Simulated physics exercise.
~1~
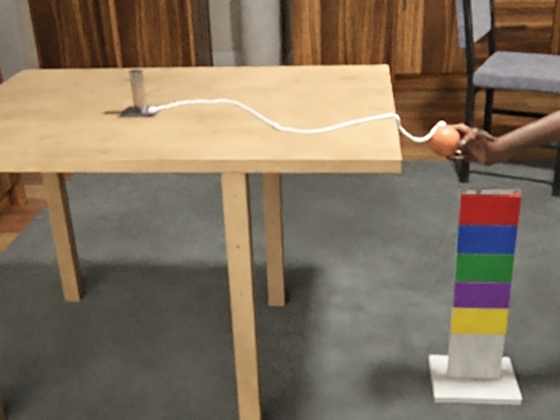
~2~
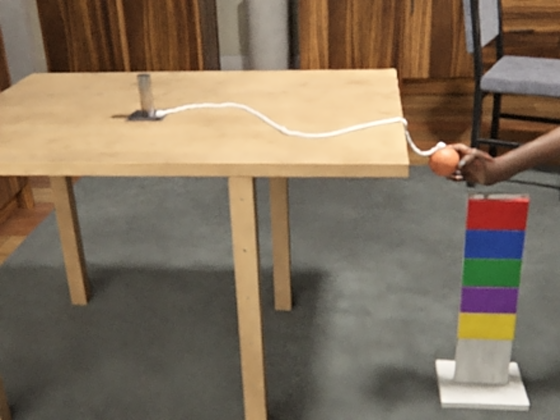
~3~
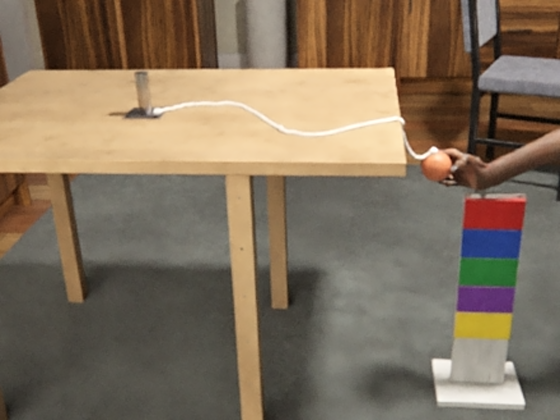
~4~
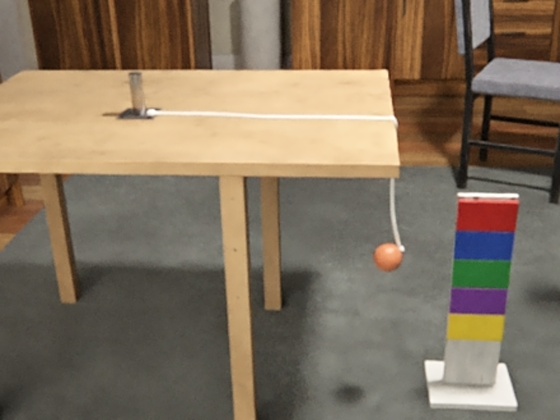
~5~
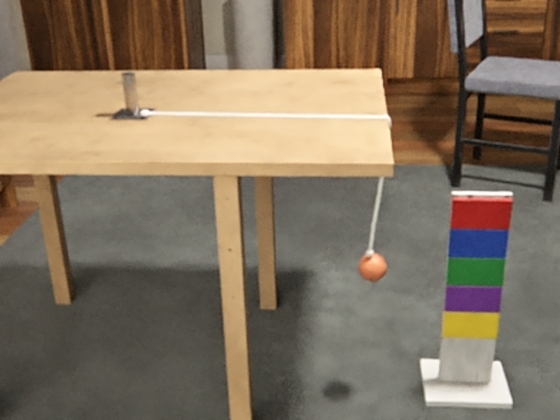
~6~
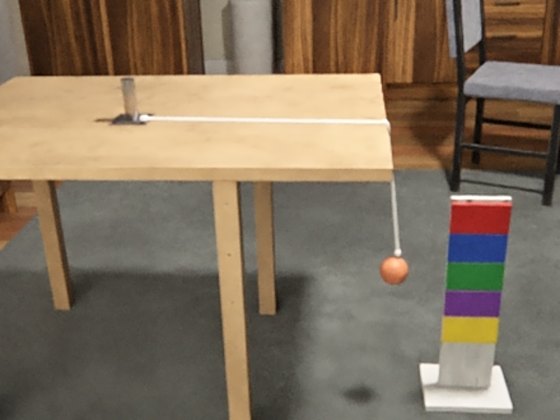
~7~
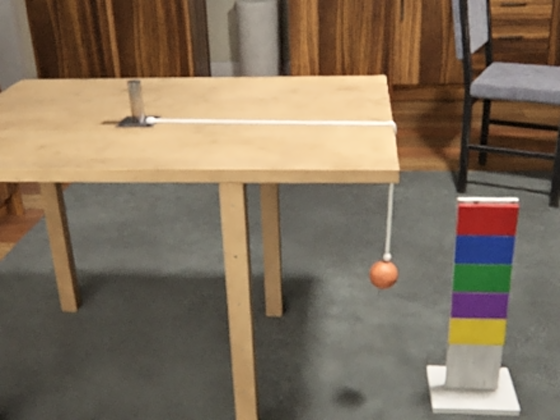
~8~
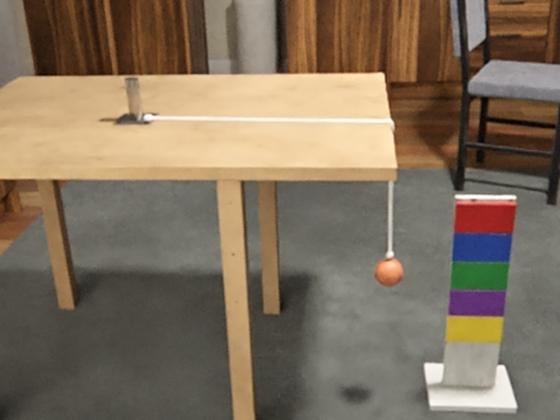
In a room with wooden cabinets and a grey floor, a slightly swaying camera looks from the front at a pale wooden table, with a chair behind on the right. A slack white cord runs from a small metal clamp across the tabletop to an orange ball held by a hand past the right edge, above a board striped red, blue, green, purple and yellow. The hand lowers the ball a little, then lets go and withdraws. The ball drops left beneath the edge, pulling the cord straight. It swings slightly left and right, then hangs nearly still, level with the green band.
